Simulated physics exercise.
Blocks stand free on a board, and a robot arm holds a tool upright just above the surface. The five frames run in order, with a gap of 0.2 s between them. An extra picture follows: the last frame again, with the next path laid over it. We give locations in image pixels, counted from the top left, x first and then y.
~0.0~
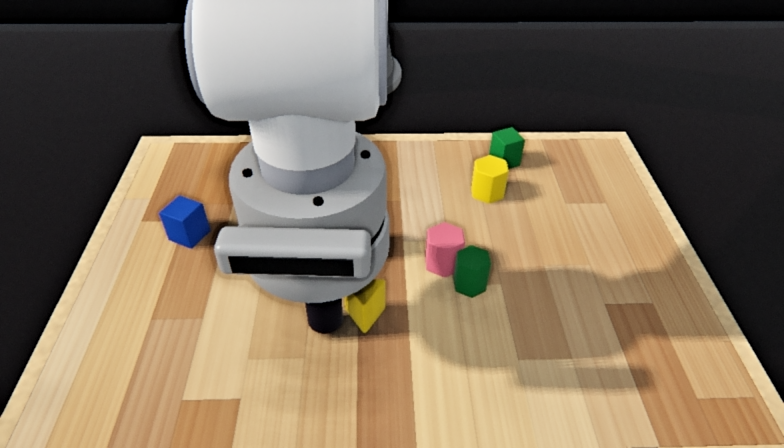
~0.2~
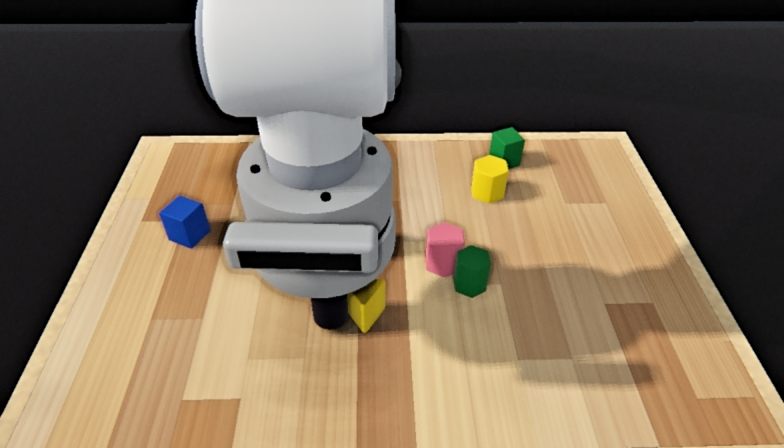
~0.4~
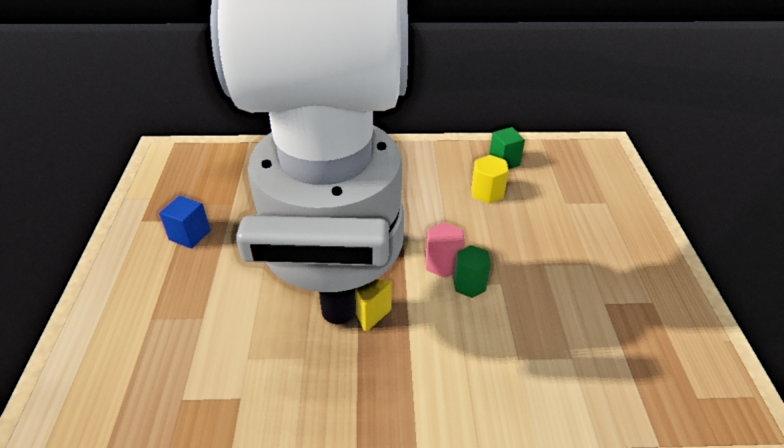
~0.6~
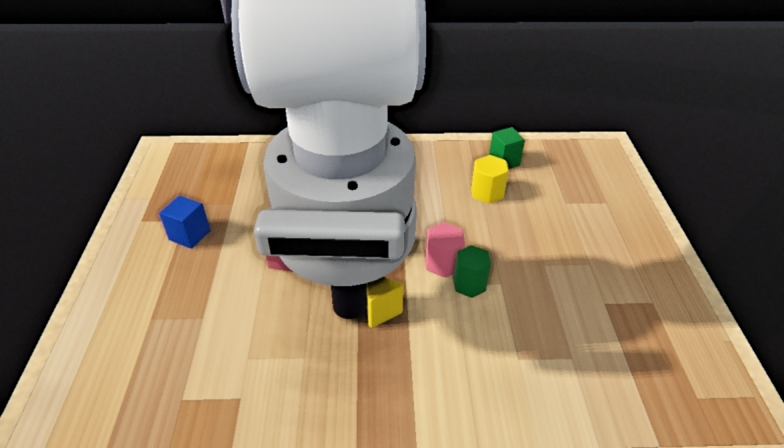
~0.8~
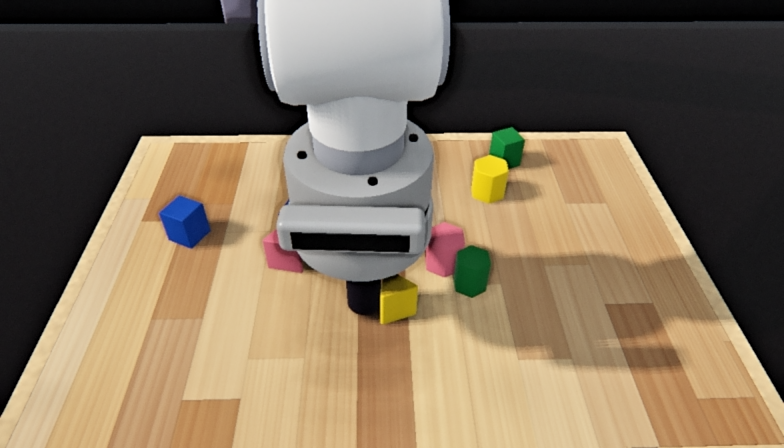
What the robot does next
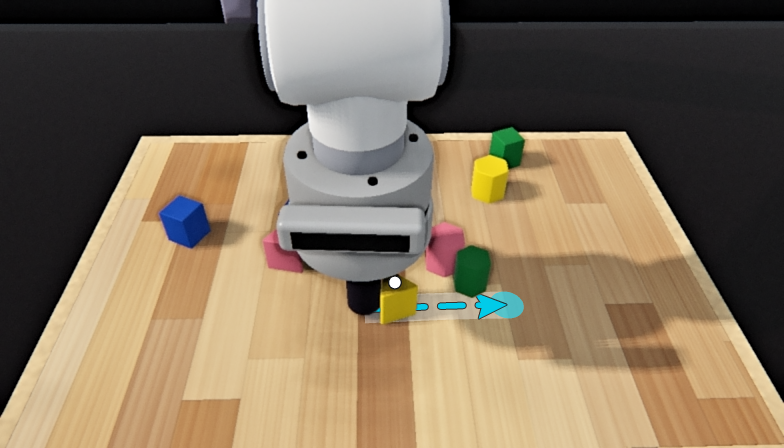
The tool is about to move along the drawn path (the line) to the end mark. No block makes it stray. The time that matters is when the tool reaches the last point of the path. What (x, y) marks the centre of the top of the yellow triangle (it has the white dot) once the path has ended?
Its top face will be centred at roughly (544, 277).
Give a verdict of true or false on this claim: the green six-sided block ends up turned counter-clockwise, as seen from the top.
That statement is accurate.
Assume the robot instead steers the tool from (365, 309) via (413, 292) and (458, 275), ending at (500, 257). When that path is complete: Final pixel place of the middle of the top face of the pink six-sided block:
The answer is (460, 219).
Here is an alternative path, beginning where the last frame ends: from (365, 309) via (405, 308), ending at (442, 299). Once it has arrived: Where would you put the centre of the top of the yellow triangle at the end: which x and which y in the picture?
Its top middle will sit at (477, 276).
Drawn move, from (365, 309) directly to (507, 305); the dot is on the yellow triangle.
The first path, step by step. One third of the way, tool (414, 300); yellow triangle (446, 281).
Two thirds of the way, tool (462, 298); yellow triangle (497, 277), turned 25° anticlockwise; green six-sided block (480, 253), turned 20° anticlockwise.
At the end, tool (508, 297); yellow triangle (544, 277), turned 10° anticlockwise; pink six-sided block still; green six-sided block (481, 252), turned 25° anticlockwise.
